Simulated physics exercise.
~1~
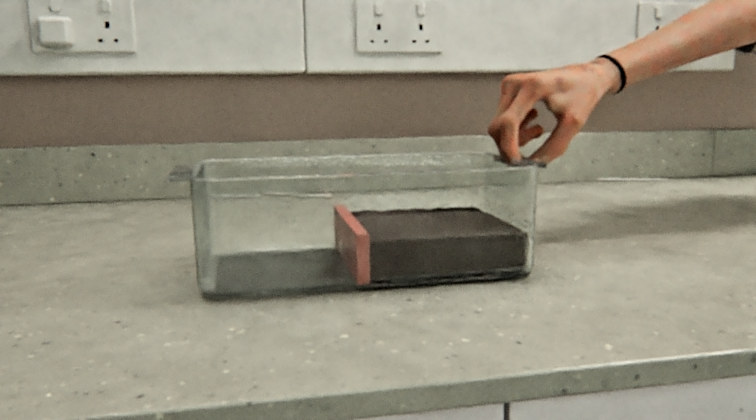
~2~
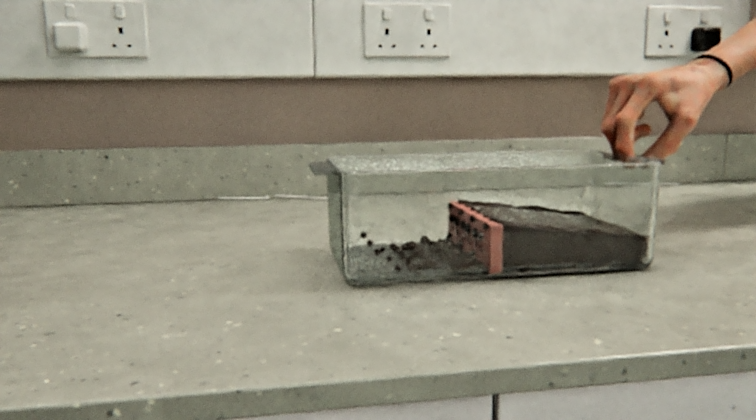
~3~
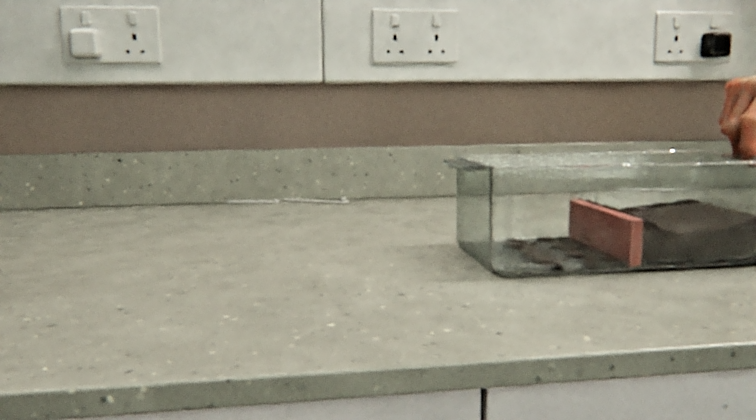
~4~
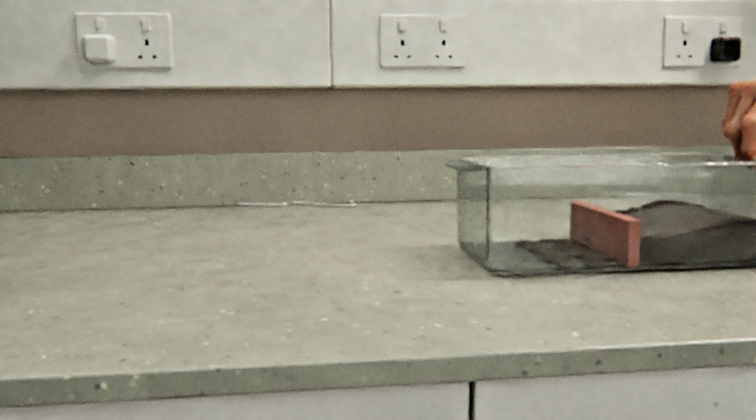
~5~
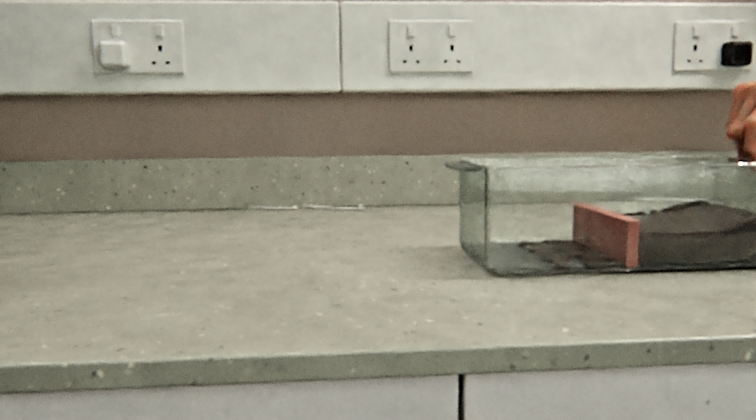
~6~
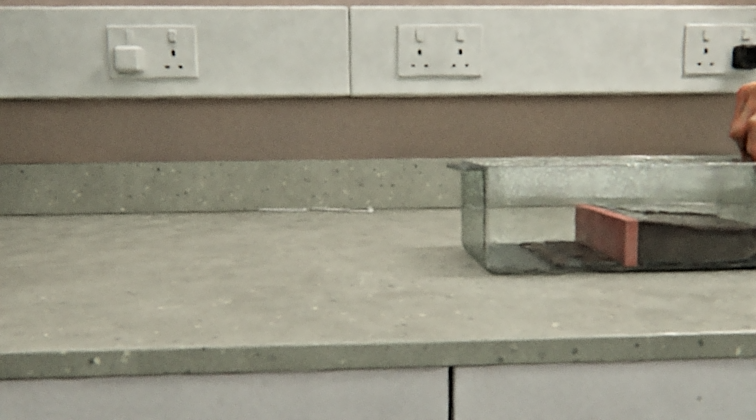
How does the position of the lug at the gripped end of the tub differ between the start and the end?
At the start the lug is a little right of the middle of the view, and by the end it has moved well to the right, at or past the right edge of the view.
